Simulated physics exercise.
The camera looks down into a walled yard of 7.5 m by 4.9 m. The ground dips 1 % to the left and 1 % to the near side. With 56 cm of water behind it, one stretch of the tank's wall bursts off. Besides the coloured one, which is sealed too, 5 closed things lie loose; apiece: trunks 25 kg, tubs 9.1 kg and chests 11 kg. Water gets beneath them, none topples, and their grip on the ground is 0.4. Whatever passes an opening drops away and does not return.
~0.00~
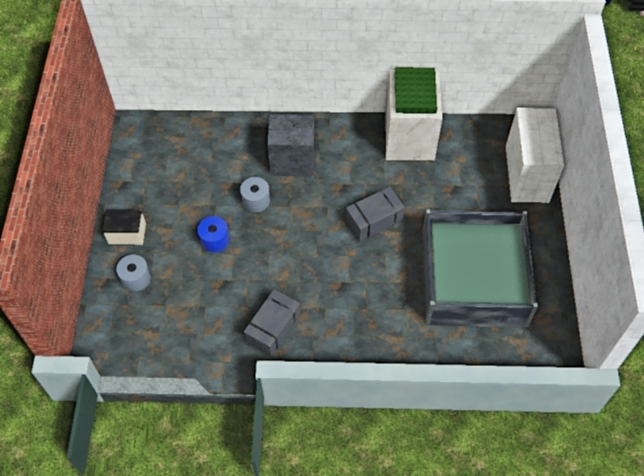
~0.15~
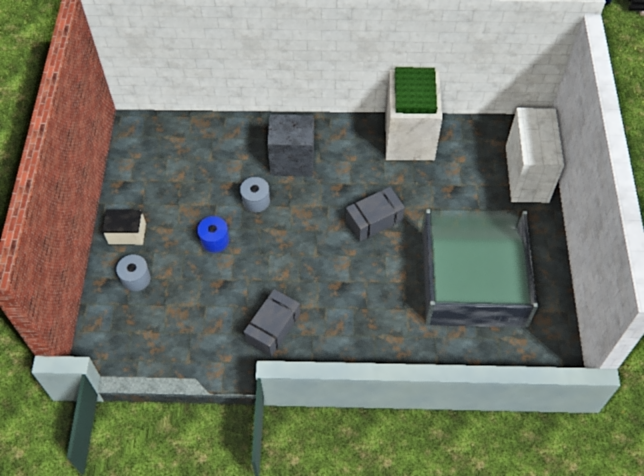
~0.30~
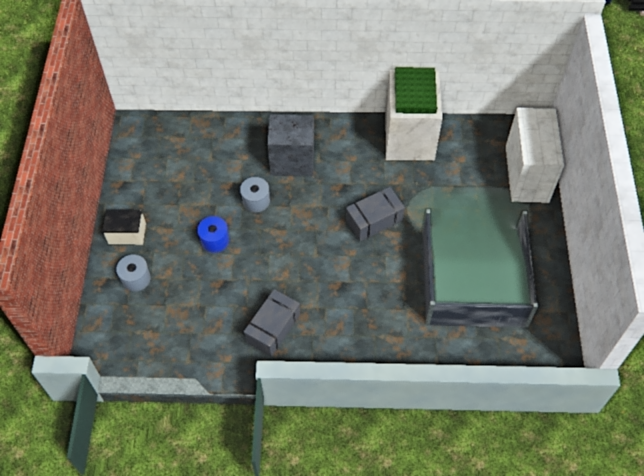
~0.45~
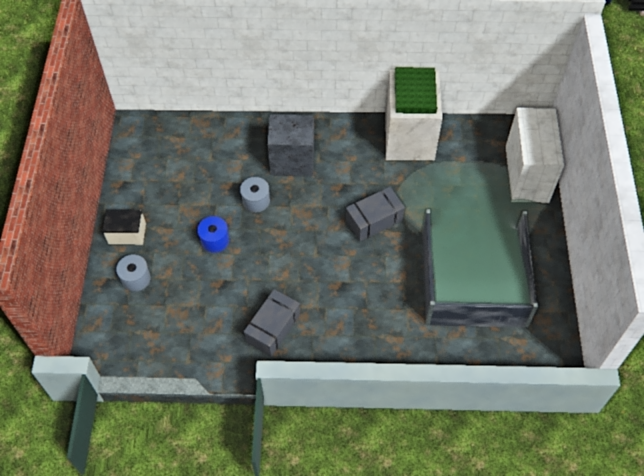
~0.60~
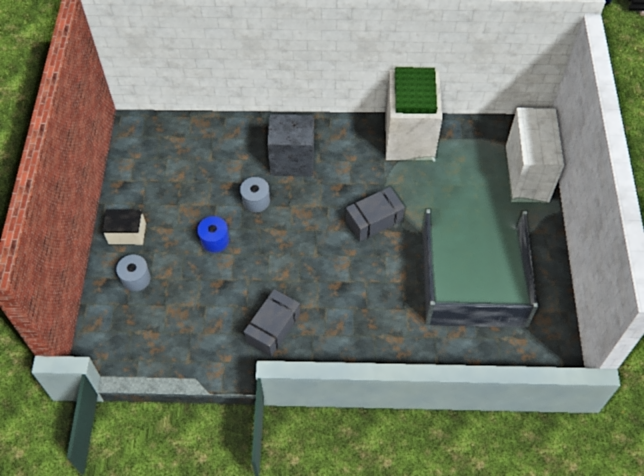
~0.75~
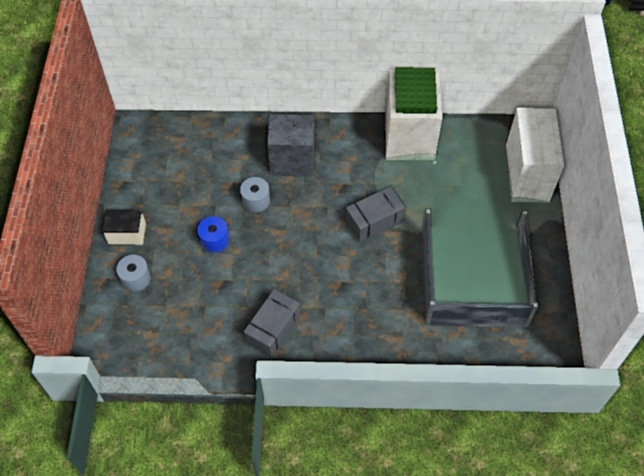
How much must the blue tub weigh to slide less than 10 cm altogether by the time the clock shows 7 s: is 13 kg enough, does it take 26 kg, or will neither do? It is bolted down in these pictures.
I expect that the smaller load will do.
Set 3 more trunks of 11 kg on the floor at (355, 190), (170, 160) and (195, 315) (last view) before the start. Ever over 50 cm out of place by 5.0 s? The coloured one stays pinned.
In that order: Over, under, short of it.
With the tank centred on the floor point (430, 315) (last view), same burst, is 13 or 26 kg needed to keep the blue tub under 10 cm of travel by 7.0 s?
In that case the lower weight is enough.
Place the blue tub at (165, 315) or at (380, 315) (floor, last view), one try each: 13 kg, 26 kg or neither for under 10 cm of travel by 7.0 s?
In that order: The smaller is enough; the smaller is enough.
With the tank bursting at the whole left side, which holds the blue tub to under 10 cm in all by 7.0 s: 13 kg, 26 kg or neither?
In that case neither load is enough.
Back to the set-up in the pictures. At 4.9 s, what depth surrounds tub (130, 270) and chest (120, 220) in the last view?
Roughly 0 and 0 cm.
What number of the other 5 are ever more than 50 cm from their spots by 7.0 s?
That makes 0.
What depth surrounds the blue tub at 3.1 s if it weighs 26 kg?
Roughly 1 cm.
After 1.4 s the blue tub would be 0 cm from its start with 13 kg and 0 cm from its start with 26 kg; 0 cm of water round it then.
After 3.1 s the blue tub would be 0 cm from its start with 13 kg and 0 cm from its start with 26 kg; 1 cm of water round it then.
After 4.9 s the blue tub would be 0 cm from its start with 13 kg and 0 cm from its start with 26 kg; 2 cm of water round it then.
After 7.0 s the blue tub would be 0 cm from its start with 13 kg and 0 cm from its start with 26 kg; 1 cm of water round it then.
